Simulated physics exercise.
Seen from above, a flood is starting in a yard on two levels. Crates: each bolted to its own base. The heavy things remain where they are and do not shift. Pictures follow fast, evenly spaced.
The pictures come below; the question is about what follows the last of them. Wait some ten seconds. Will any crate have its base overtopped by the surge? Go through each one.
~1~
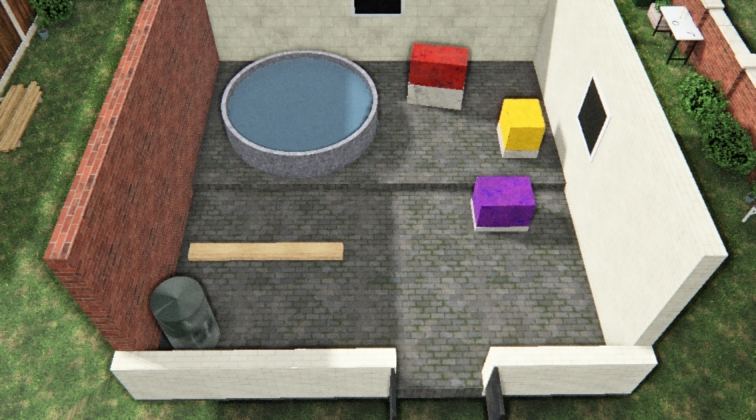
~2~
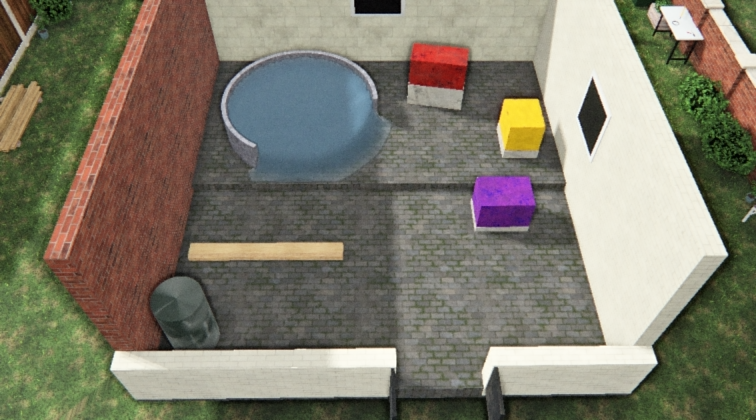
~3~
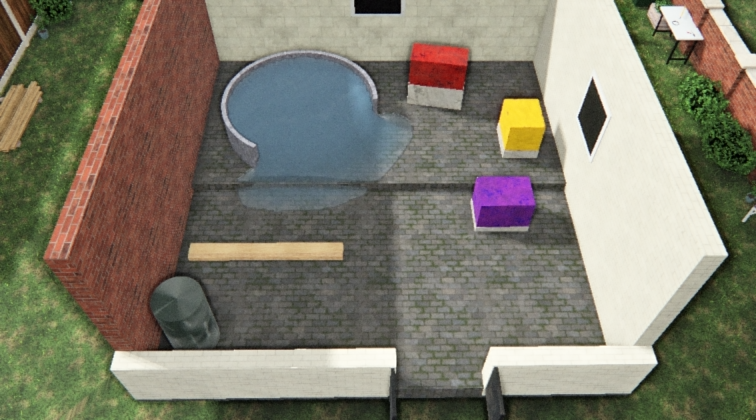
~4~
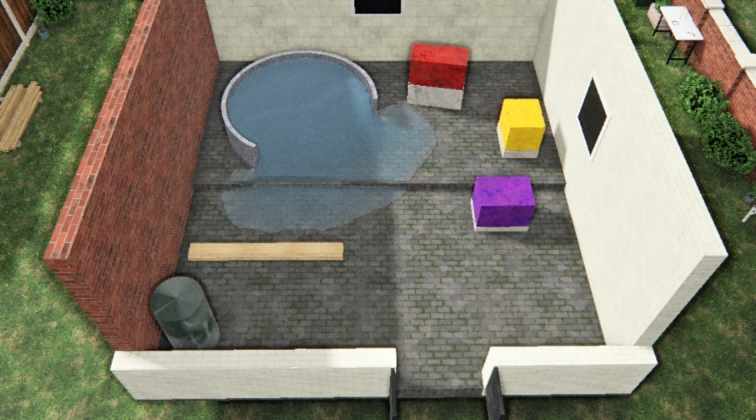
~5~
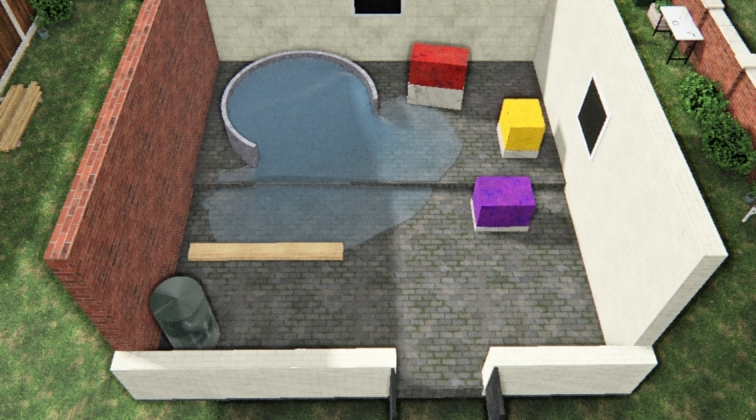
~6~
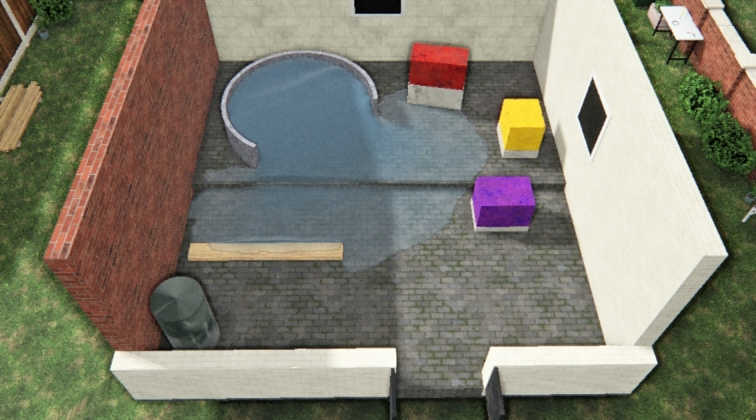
Result: Purple crate: Reached; yellow crate: Spared; red crate: Spared.
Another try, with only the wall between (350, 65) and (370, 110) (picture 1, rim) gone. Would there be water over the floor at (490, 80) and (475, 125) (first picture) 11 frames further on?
Taking them in turn: Underwater, then underwater.
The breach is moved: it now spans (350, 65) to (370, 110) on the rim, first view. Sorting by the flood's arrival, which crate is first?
That would be the red-painted one.
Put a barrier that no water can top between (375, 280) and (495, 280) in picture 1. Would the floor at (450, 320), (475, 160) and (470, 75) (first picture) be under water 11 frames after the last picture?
Outcome by spot, in order - unwatered, watered, unwatered.
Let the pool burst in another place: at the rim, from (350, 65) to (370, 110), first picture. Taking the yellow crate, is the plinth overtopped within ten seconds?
Yellow: Flooded.
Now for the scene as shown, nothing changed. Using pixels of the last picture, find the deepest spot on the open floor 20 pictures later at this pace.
Somewhere close to (566, 370).
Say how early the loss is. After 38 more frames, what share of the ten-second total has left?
About 60 per cent.
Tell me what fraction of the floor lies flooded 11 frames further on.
It comes to roughly 70 in a hundred.
A moment on, water covers 50 % of the floor; the purple crate water round its plinth, the yellow crate water round its plinth, the red crate water round its plinth.
Next, water covers 70 % of the floor; the purple crate water round its plinth, the yellow crate water round its plinth, the red crate water round its plinth.
Then, water covers 75 % of the floor; the purple crate water round its plinth, the yellow crate water round its plinth, the red crate water round its plinth.
Later, water covers 80 % of the floor; the purple crate water round its plinth, the yellow crate water round its plinth, the red crate water round its plinth.
In the end, water covers 80 % of the floor; the purple crate was topped, the yellow crate stayed above the water, the red crate stayed above the water.
